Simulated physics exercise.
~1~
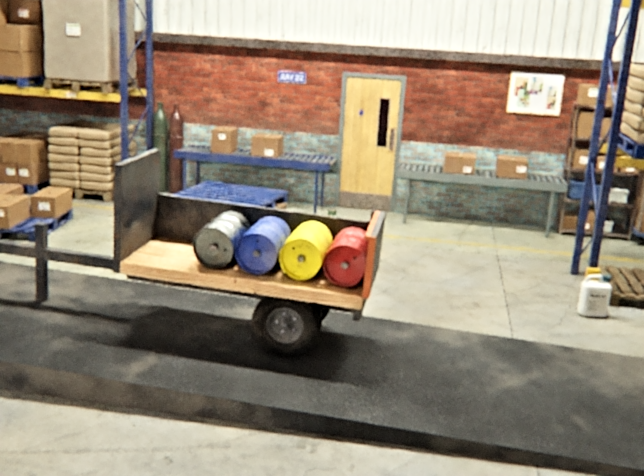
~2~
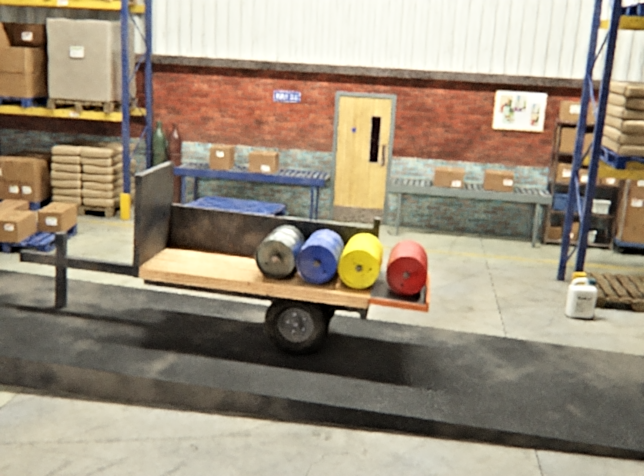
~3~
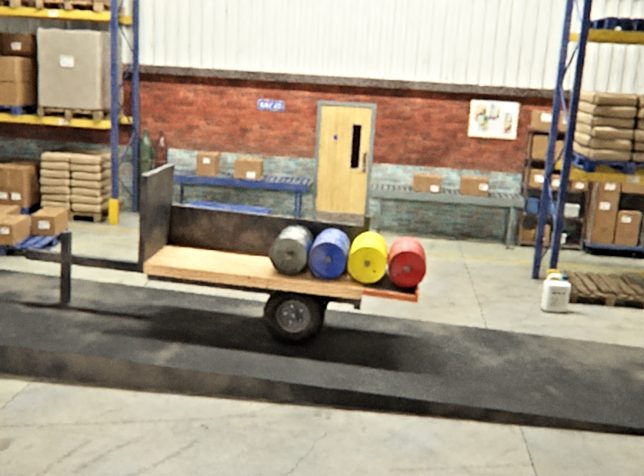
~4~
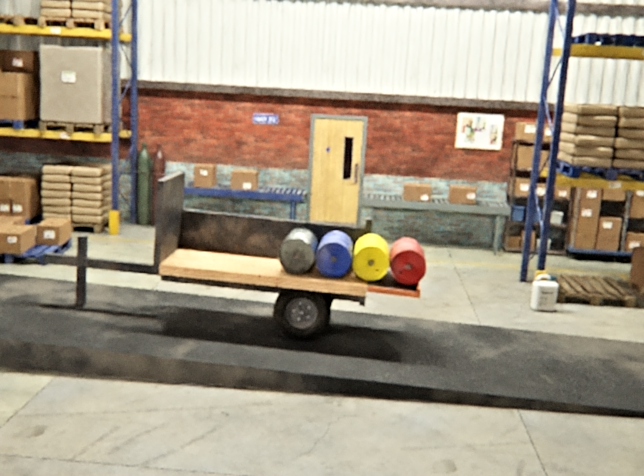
Four barrels, grey, blue, yellow and red, rolled a short way right along a small trailer's wooden bed as its tailgate dropped level in a warehouse, and they came to rest side by side, the red one on the lowered gate and none falling off.
